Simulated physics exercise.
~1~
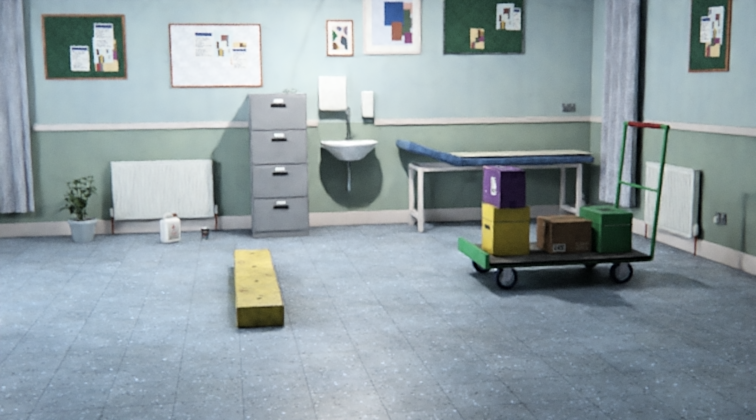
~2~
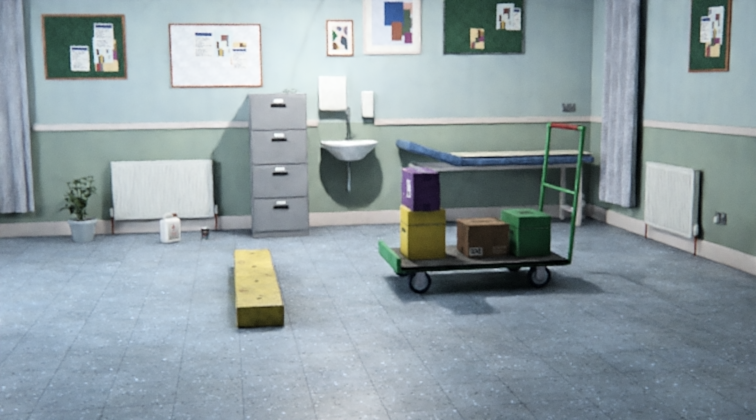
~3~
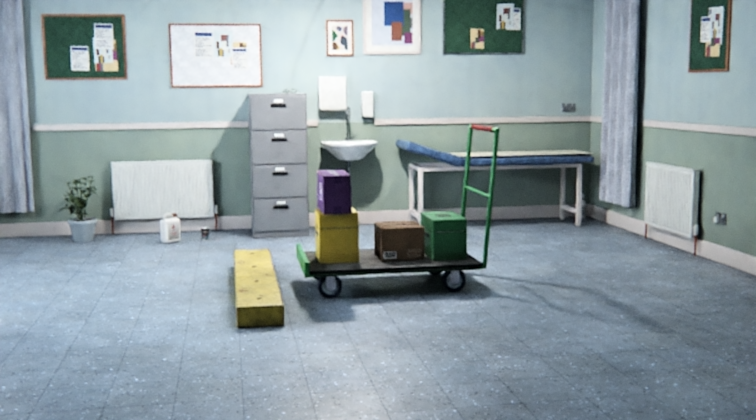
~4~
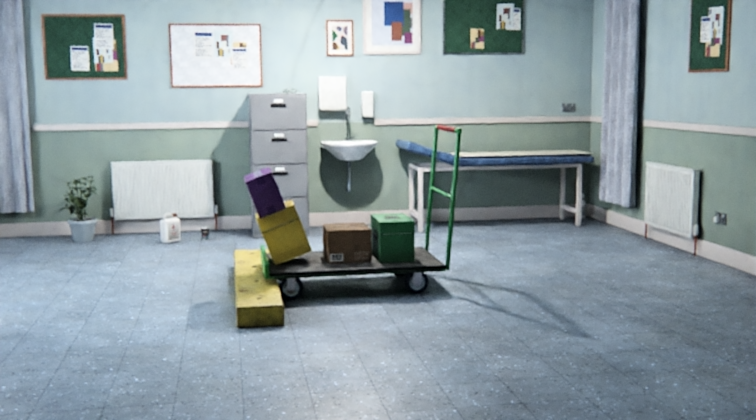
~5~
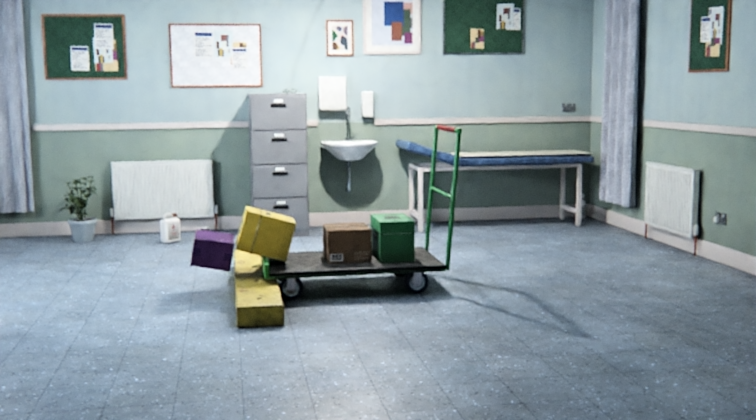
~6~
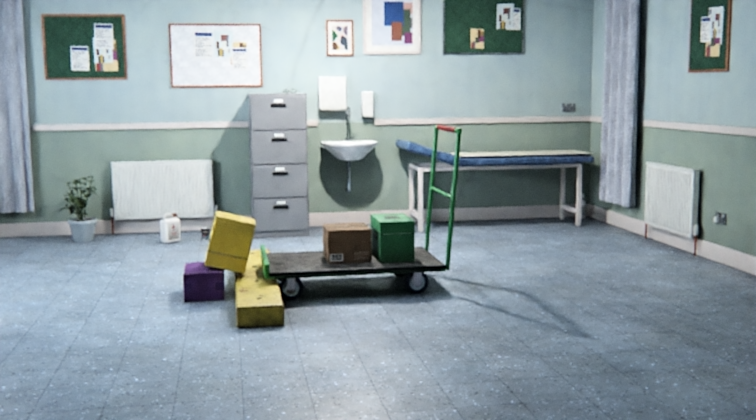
Trolley rolling left into a low yellow kerb and stopping, purple and yellow boxes toppling off while brown and green ones stay aboard.
